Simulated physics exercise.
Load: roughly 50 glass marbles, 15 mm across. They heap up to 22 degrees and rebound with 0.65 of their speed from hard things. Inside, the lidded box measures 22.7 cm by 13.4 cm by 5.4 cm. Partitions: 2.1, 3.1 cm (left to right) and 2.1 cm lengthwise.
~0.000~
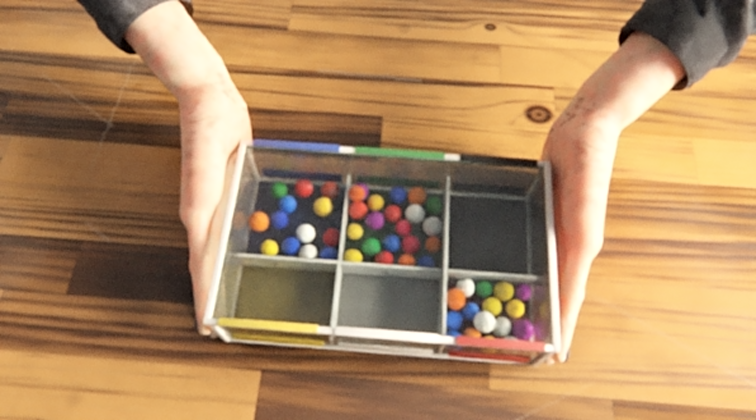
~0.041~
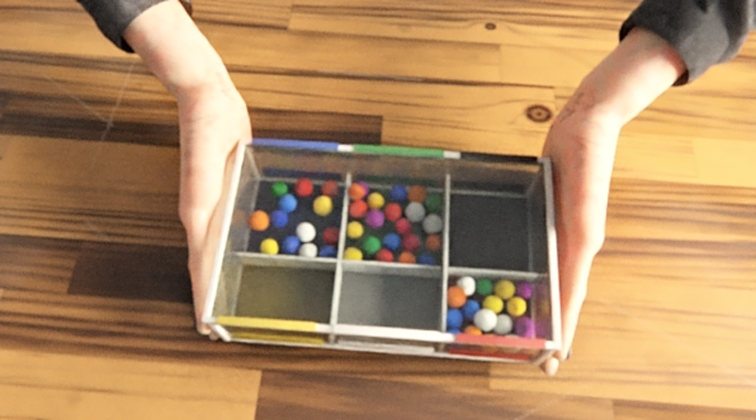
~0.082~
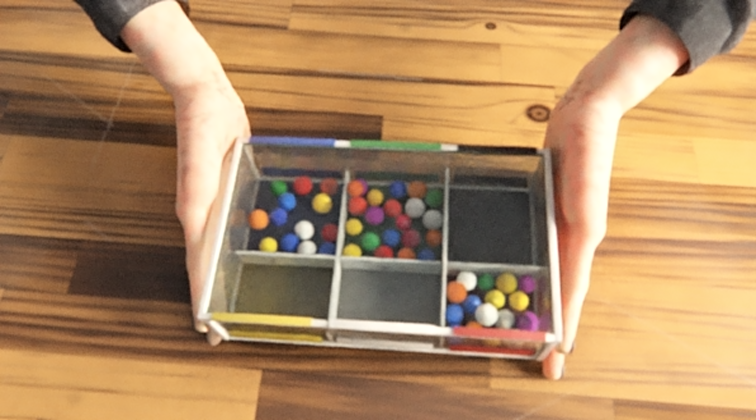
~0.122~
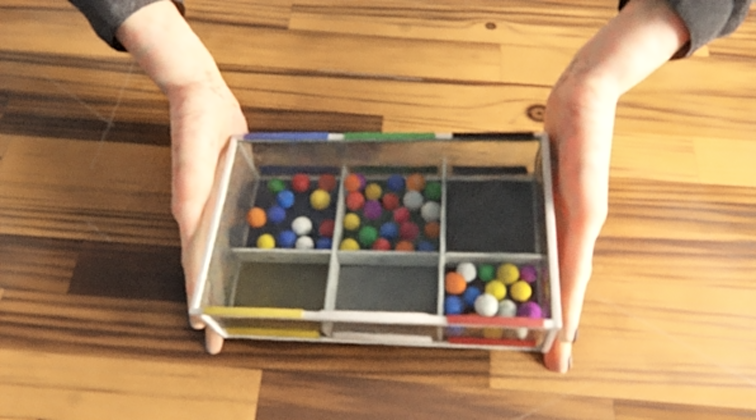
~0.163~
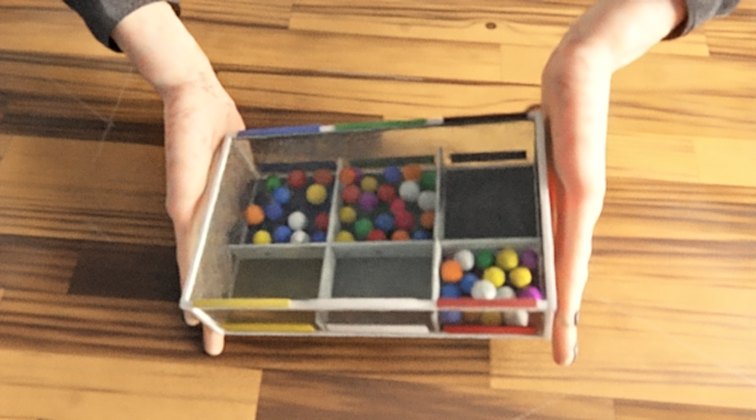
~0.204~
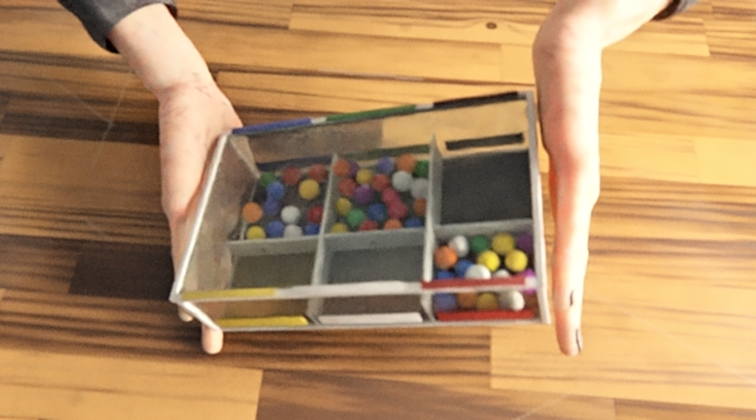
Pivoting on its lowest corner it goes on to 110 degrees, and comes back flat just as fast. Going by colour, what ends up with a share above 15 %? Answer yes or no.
Red no, blue yes, green no, yellow no, white no, black no.
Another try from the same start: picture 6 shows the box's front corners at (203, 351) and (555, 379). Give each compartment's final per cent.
Red 30; blue 0; green 0; yellow 40; white 30; black 0.
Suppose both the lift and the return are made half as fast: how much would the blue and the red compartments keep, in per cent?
In that case blue 90, red 0.
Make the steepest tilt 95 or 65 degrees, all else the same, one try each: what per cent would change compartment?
About 70 and 10 per cent.
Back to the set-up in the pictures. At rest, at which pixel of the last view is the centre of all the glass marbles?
Near (290, 217).
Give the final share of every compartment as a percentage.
Red 0; blue 85; green 5; yellow 10; white 0; black 0.
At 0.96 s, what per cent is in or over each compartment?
Red 15; blue 50; green 25; yellow 0; white 5; black 10.
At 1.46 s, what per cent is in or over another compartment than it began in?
Some 75 per cent.
Then, at 0.96 s, tilt 110 degrees; red 15 %, blue 50 %, green 25 %, white 5 %, black 10 %.
Then, at 1.46 s, tilt 48 degrees; blue 90 %, green 5 %, yellow 10 %.
After 2.02 s, tilt 0 degrees; blue 85 %, green 5 %, yellow 10 %.
In the end, at 3.0 s, red 0 %, blue 85 %, green 5 %, yellow 10 %, white 0 %, black 0 %.
